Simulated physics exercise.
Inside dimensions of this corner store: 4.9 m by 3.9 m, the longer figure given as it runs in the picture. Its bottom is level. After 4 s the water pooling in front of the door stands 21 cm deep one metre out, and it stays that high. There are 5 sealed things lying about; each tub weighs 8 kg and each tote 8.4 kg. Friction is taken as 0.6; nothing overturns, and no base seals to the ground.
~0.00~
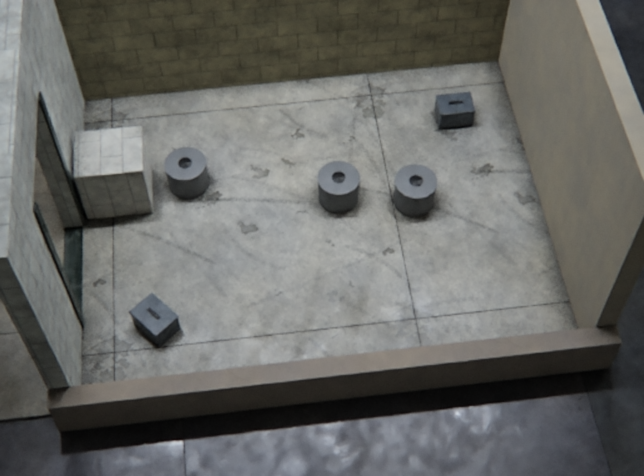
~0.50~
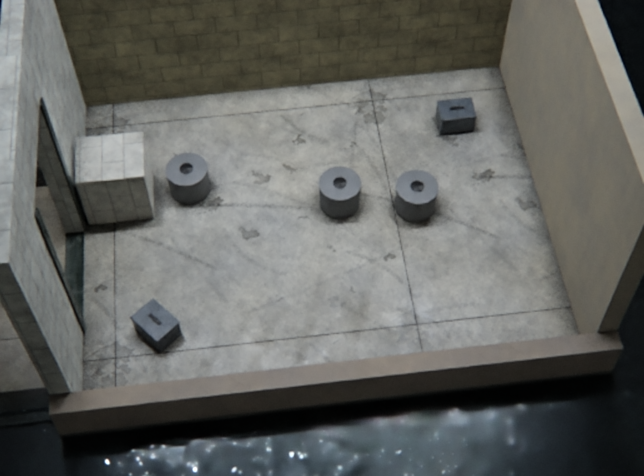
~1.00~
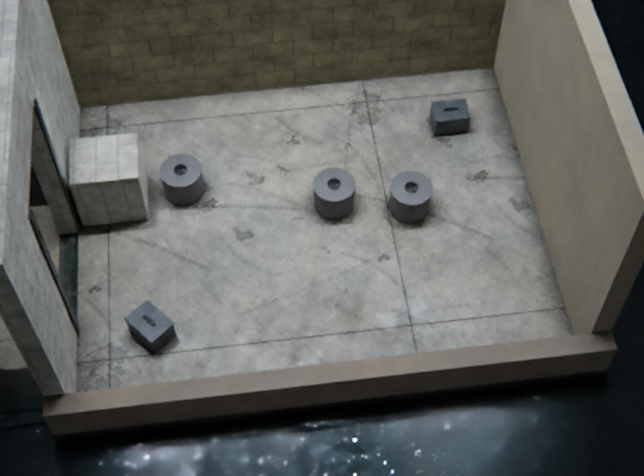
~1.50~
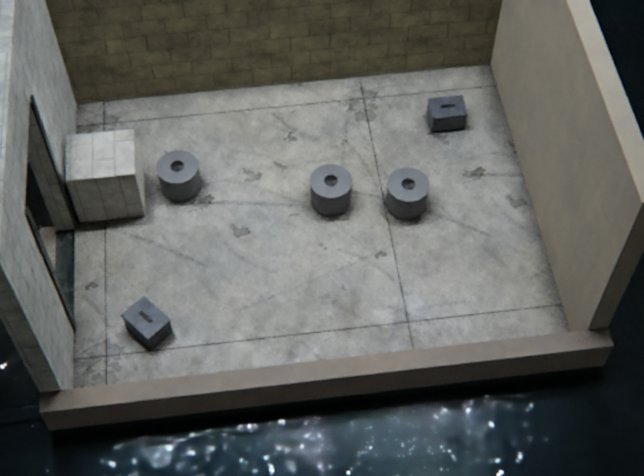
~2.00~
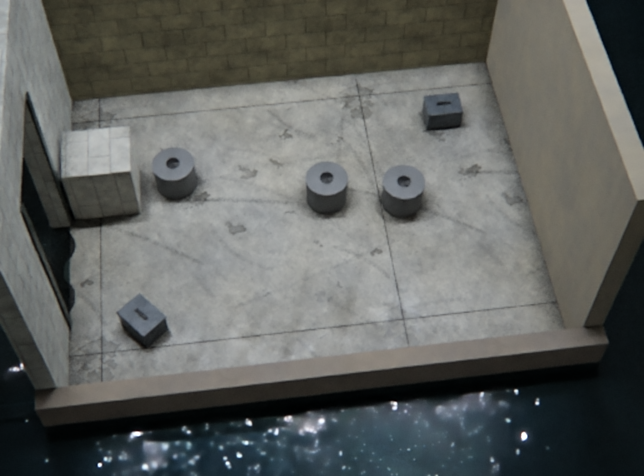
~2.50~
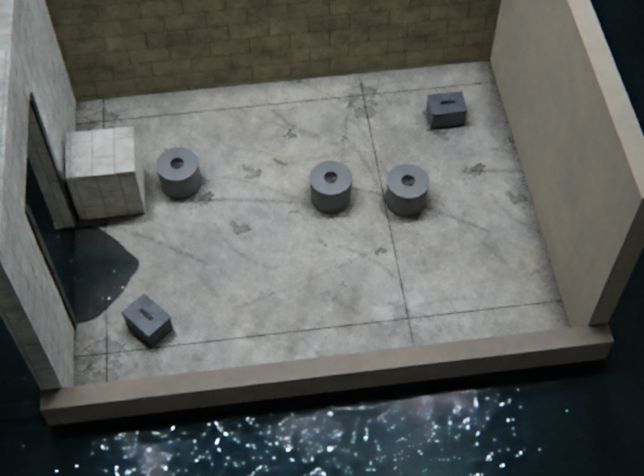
Concrete room with grey tubs and boxes standing still as dark water rises outside, then spreads in through the left doorway.
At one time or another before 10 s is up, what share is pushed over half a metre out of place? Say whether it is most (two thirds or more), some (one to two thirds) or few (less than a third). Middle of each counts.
Some.
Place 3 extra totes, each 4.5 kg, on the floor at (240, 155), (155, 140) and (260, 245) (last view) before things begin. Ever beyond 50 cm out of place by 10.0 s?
In order: Below the mark, below the mark, above the mark.
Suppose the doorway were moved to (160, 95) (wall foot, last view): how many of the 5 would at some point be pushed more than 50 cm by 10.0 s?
Then it comes to 1 of them.
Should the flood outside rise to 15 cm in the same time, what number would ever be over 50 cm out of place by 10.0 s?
Then 1 of them.
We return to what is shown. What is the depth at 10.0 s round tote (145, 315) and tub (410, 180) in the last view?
First roughly 4 cm, second roughly 11 cm.
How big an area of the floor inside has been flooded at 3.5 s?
2.5 m2.
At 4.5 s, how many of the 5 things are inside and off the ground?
My tally comes to 0.
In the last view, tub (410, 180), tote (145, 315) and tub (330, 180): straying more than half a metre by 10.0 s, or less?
Beyond, within, beyond.
After 3.5 s 0 of 5 are over 50 cm from their spots; 0 afloat.
After 4.5 s 0 of 5 are over 50 cm from their spots; 0 afloat.
After 7.0 s 1 of 5 are over 50 cm from their spots; 0 afloat.
After 10.0 s 2 of 5 are over 50 cm from their spots, and 2 have been at some point; 3 afloat.
